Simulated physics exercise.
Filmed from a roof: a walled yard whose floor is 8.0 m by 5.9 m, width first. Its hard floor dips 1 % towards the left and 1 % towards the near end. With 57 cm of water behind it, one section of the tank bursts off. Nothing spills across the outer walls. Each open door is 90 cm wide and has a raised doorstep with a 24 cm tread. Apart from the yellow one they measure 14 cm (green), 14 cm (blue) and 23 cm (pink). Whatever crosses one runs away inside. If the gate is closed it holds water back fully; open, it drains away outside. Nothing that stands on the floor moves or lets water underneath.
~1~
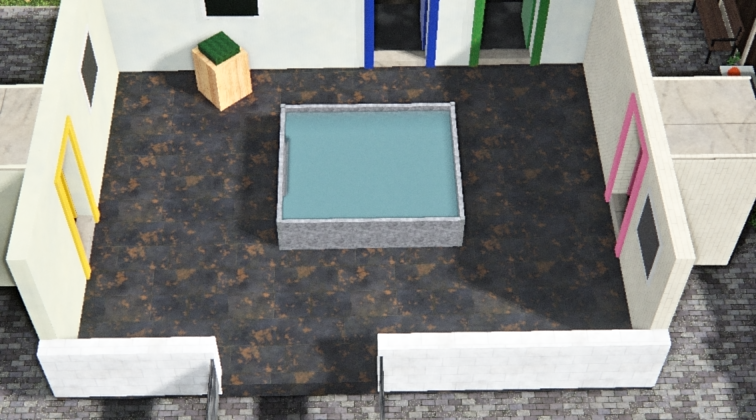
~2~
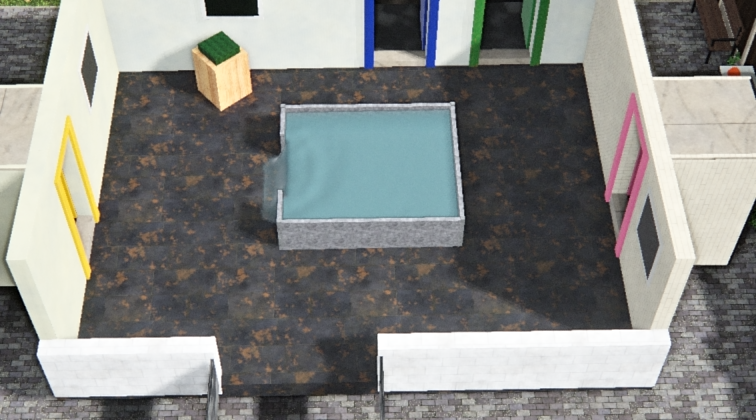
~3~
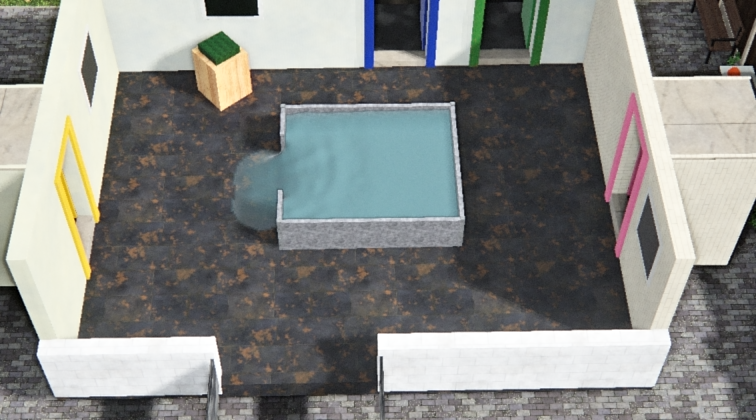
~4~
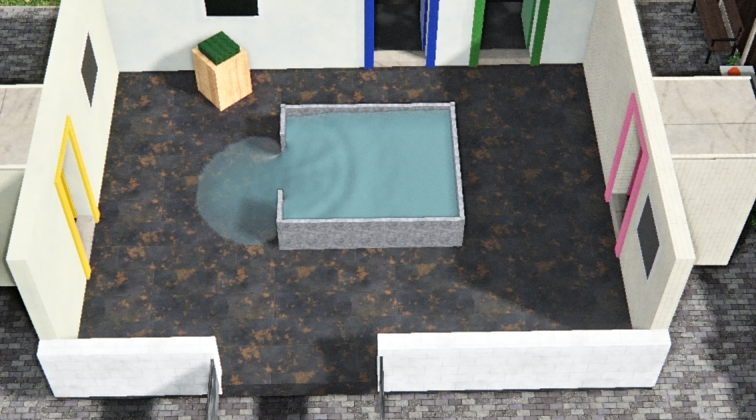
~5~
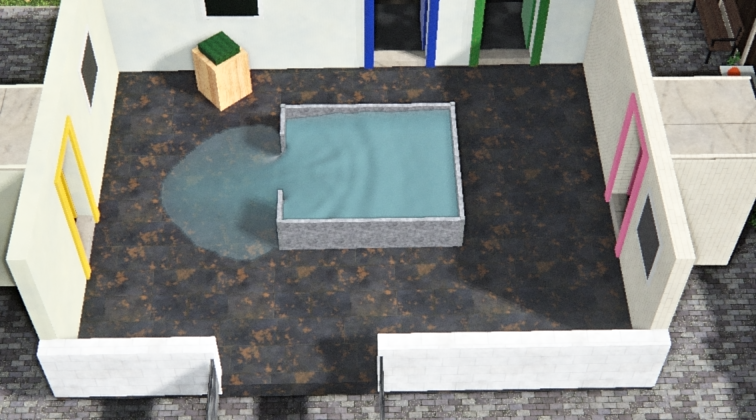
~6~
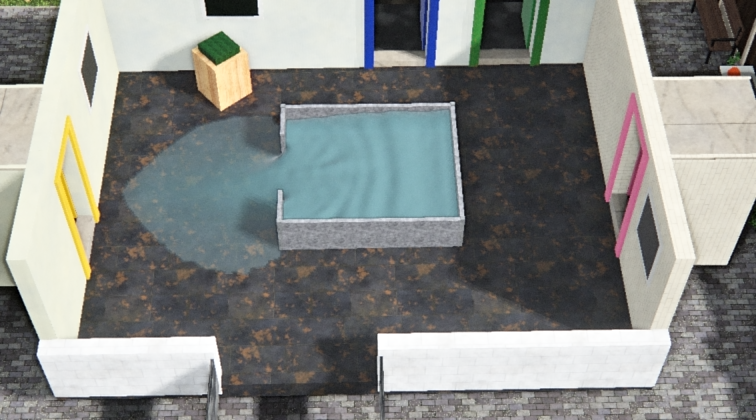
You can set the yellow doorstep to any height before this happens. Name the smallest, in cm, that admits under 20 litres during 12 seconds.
Some 22 cm above the ground.
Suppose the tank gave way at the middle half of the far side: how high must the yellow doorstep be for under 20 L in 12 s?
About 6.0 cm.
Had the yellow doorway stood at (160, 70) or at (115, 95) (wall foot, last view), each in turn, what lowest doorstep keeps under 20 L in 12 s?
Roughly 21 and 20 cm.
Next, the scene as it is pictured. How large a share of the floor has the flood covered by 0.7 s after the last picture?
Some 20 per cent of it.
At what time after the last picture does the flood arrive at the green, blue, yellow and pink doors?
Arrival: Green 8.5 s, blue 4.0 s, yellow 0.4 s, pink 7.5 s.
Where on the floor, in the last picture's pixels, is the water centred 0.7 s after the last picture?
At about (326, 189).
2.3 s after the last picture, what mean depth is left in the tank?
Roughly 32 cm on average.
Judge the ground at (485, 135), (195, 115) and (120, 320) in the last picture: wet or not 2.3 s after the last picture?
In turn: Not reached, flooded, wet.
Then, 0.7 s after the last picture water covers 20 % of the floor, deepest (34 cm) near (272, 189); 24 cm at the yellow door, 0 litres in over its 19 cm doorstep.
Then, 2.3 s after the last picture water covers 30 % of the floor, deepest (34 cm) near (75, 362); 27 cm at the yellow door, 30 litres in over its 19 cm doorstep.
Then, 11.3 s after the last picture water covers 95 % of the floor, deepest (16 cm) near (73, 373); 14 cm at the yellow door, 46 litres in over its 19 cm doorstep.
At the yellow door as built, the water peaked near 28 cm, 1.9 s after the last picture.
Run again over the same 12 s with other heights there, 68 litres in over 17.5 cm, 1 litre over 27.5 cm. The limit of 20 litres is kept from about 22 cm up.
